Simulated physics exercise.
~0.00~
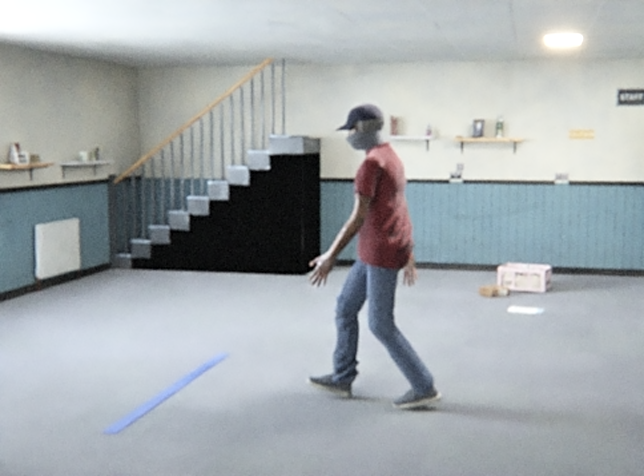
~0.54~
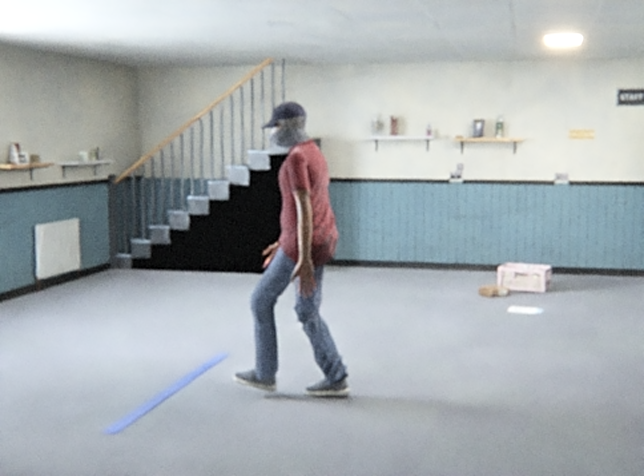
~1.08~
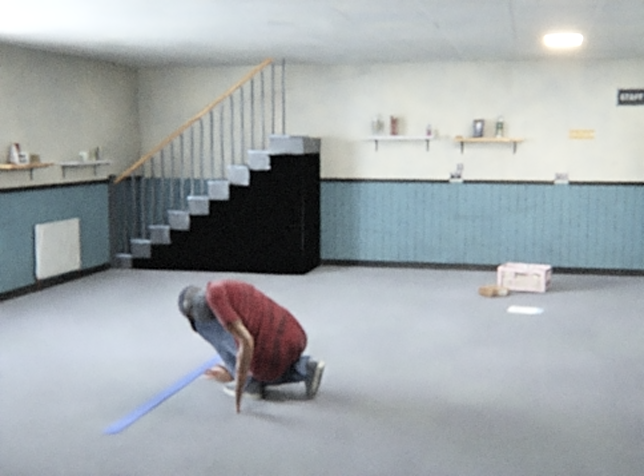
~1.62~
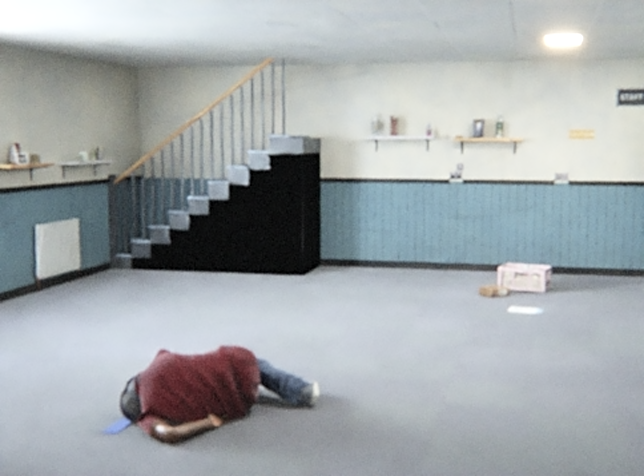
A person in a dark cap, red shirt and blue jeans walks leftward across the grey floor of a large room, seen from a still, slightly raised view. A blue strip lies on the floor ahead at the left, a staircase with a wooden handrail stands behind, and a pale pink box sits near the back wall at the right. The walker nears the strip, then drops into a low crouch with a hand at the floor. The body topples forward and left, ending stretched low on the floor, the head by the strip, mostly hiding it, and the chest short of it.
